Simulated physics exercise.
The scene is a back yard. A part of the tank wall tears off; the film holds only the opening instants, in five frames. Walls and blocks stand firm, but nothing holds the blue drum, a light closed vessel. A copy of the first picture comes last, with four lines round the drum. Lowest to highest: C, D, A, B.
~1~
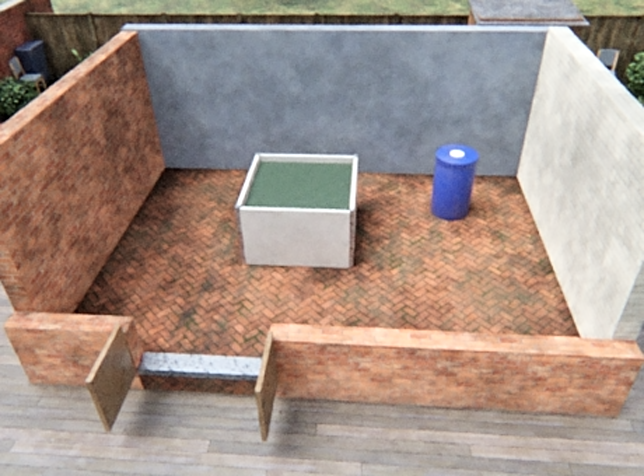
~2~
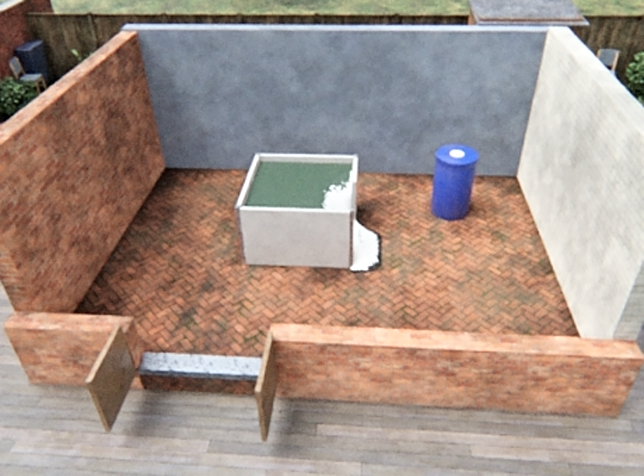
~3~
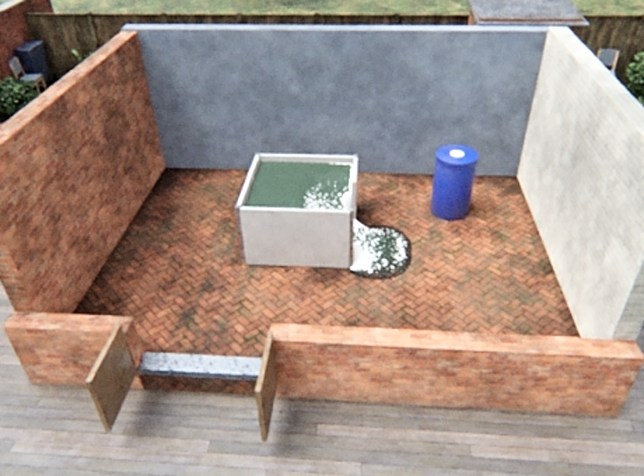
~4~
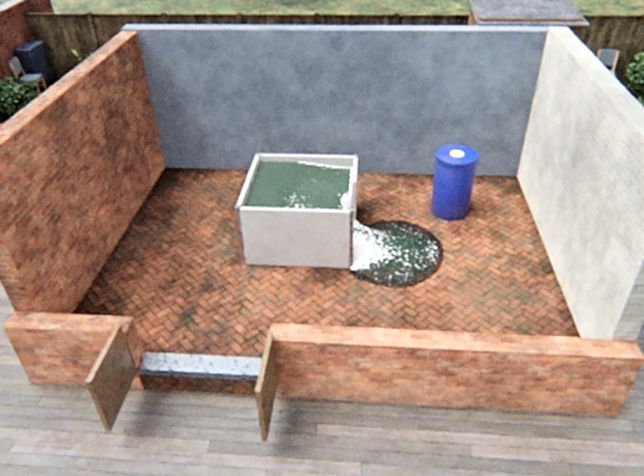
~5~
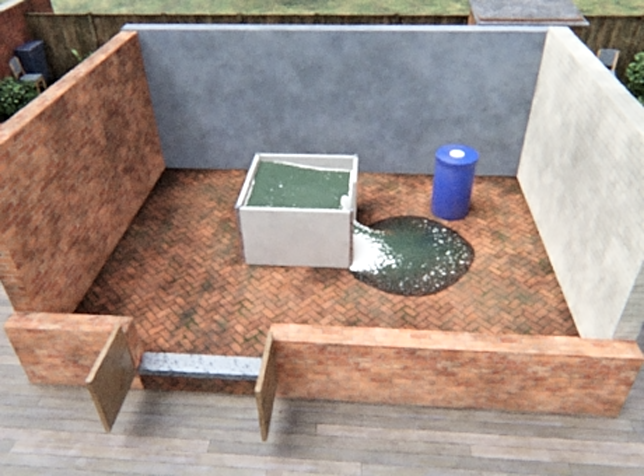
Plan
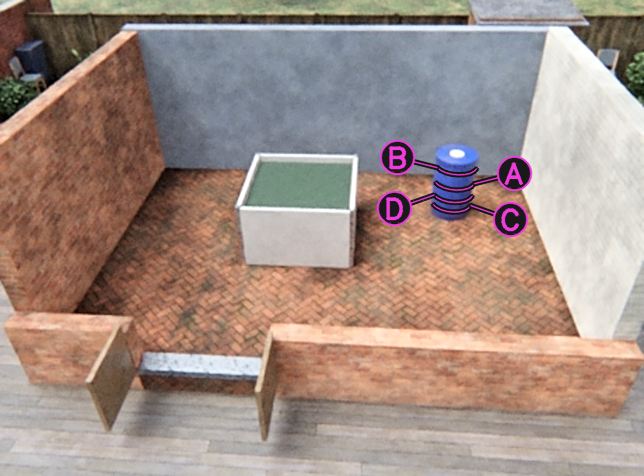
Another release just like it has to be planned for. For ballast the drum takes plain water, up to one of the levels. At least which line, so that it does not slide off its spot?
Go for C.
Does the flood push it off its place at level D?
No.
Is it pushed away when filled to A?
No.
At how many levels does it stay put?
All of the four.
On the marked copy, A at (456, 190); B at (458, 174); C at (453, 212); D at (454, 202); from the bottom up C, D, A, B.
With A, it does not move.
With B, it does not move.
With C, it does not move.
With D, it does not move.
